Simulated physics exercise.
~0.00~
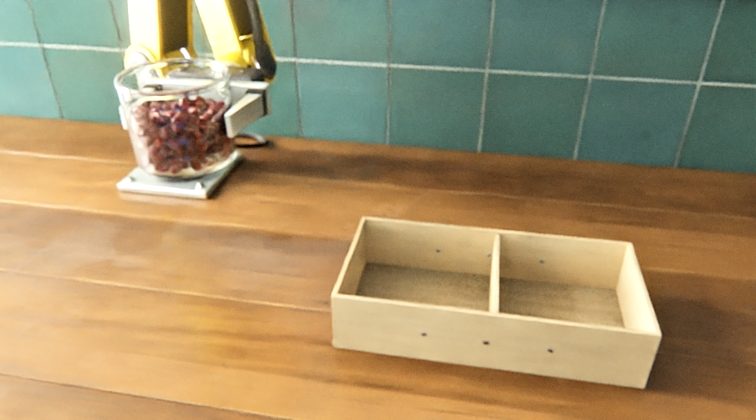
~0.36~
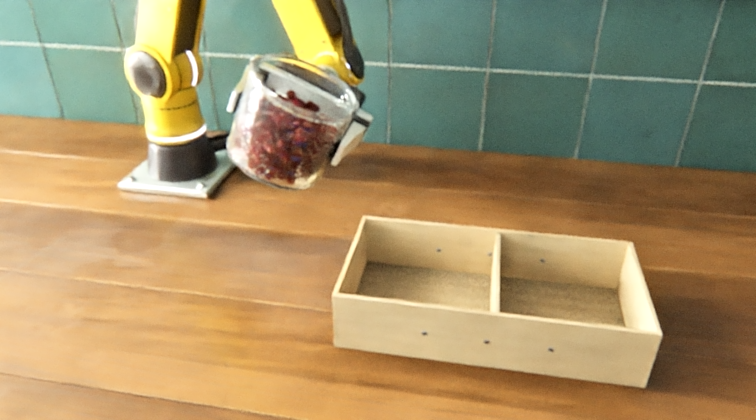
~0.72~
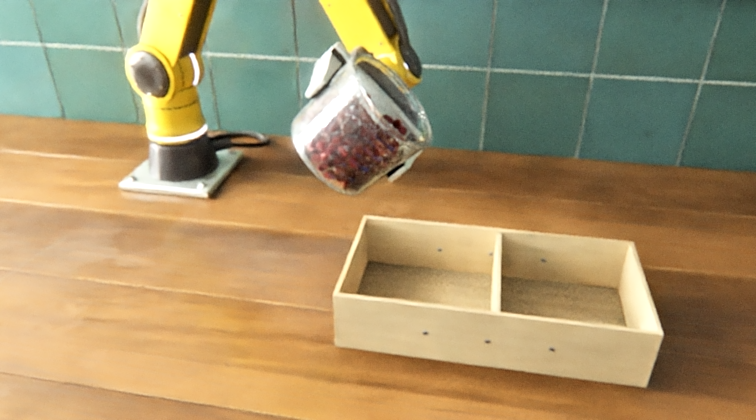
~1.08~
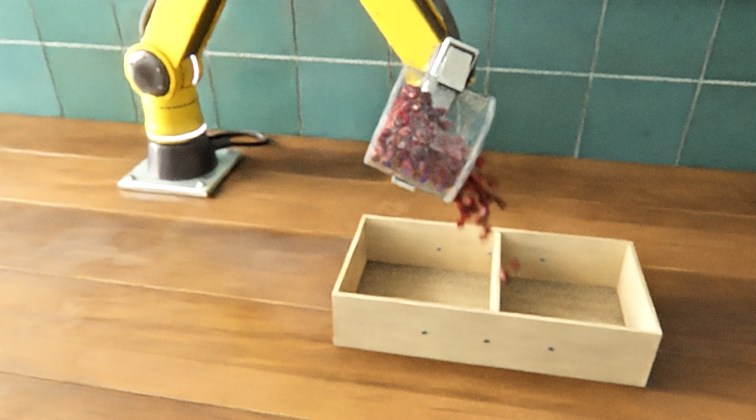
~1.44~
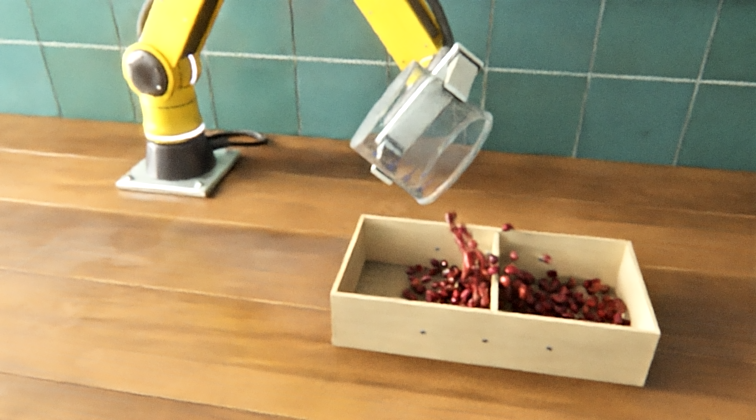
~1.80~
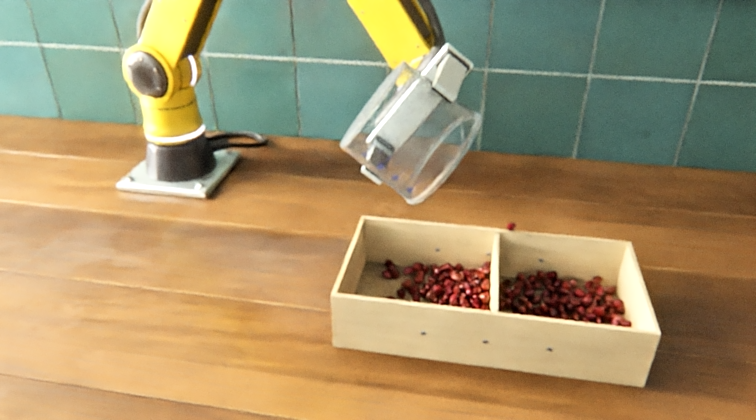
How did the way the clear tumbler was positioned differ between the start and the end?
At the start the tumbler was upright and full of beans, and by the end the robot arm was holding it upside down at a slant, emptied out.
